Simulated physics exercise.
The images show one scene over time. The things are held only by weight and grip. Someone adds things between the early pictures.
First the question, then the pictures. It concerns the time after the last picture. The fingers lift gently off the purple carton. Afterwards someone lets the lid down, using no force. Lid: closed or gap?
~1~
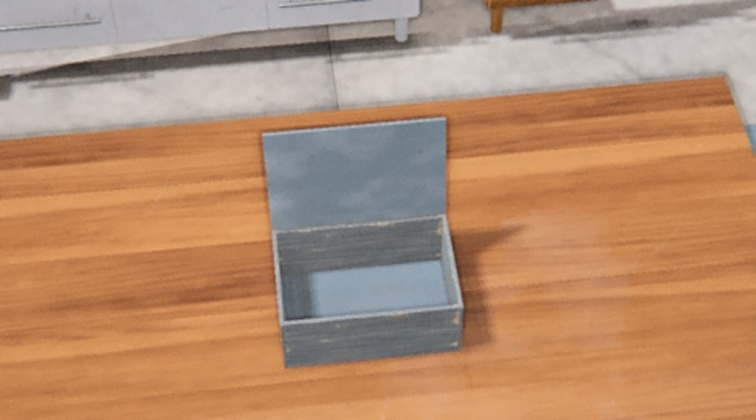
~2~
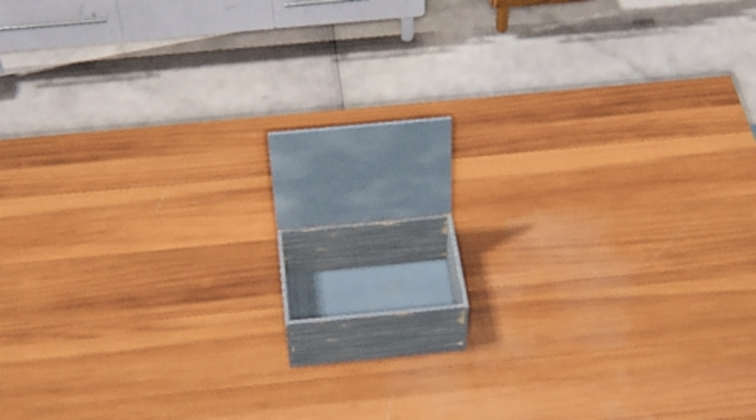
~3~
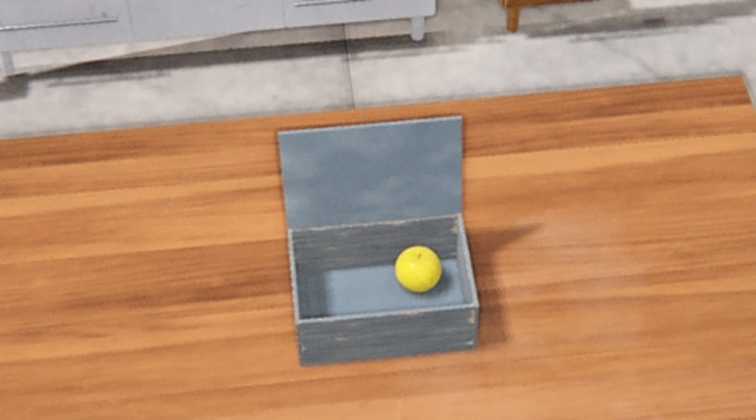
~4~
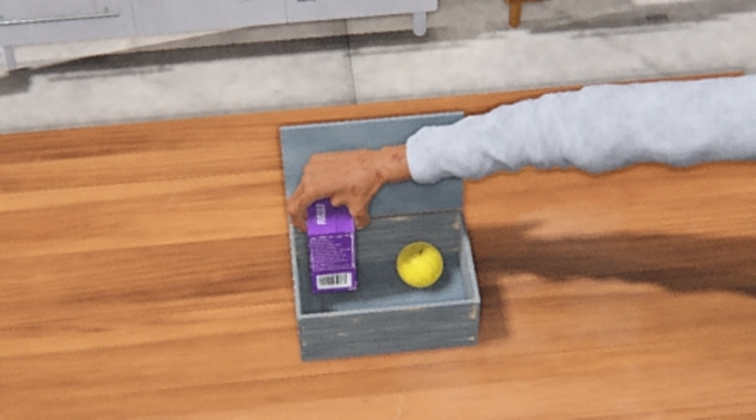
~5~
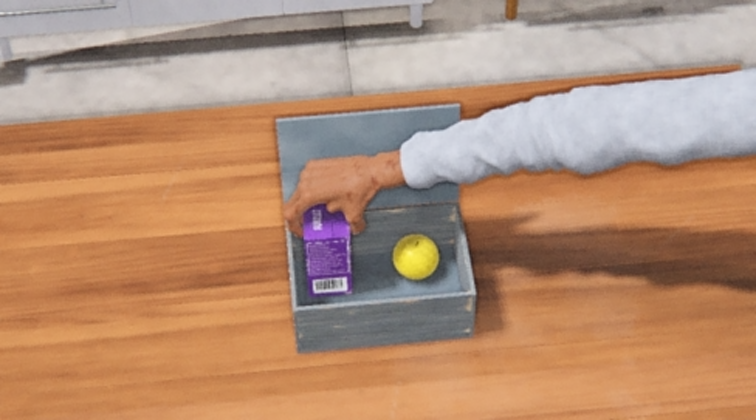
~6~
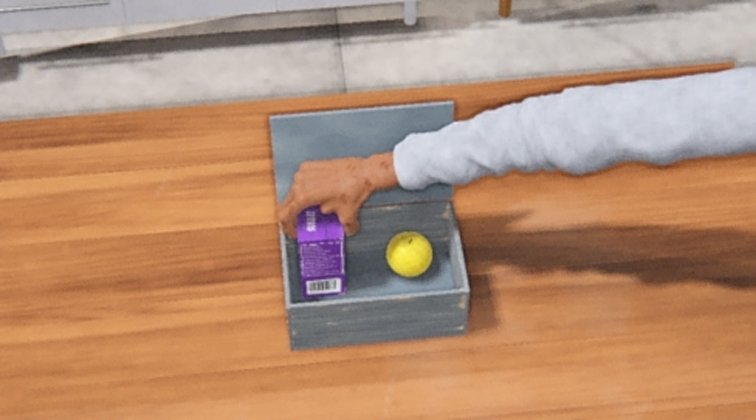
Result: Lid up.
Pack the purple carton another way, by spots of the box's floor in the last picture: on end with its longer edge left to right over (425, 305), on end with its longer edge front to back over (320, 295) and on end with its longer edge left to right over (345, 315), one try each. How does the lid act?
At first it fails to shut, the second time it fails to shut, and the third time it fails to shut.
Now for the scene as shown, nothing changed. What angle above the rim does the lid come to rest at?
Measured angle - around 55°.
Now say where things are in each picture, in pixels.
In the first frame, the last thing is not in view yet.
In the second frame, the last thing is not in view yet.
In the third frame, the last thing is not in view yet; yellow apple (419, 269).
In the fourth frame, coming down; purple carton (332, 243); yellow apple (420, 265).
In the fifth frame, coming down; purple carton (328, 248); yellow apple (416, 257).
In the sixth frame, in place under the hand; purple carton (322, 249); yellow apple (410, 254).
Then, 1.00 s past the last view, lid starting down.
Then, 1.40 s past the last view, lid 73° above the rim.
Then, 2.50 s past the last view, lid 63° above the rim.
Then, 4.00 s past the last view, lid 59° above the rim.
Finally, lid 55° above the rim; both still in place. Final places as the last picture's camera would see them, purple carton near (322, 257).
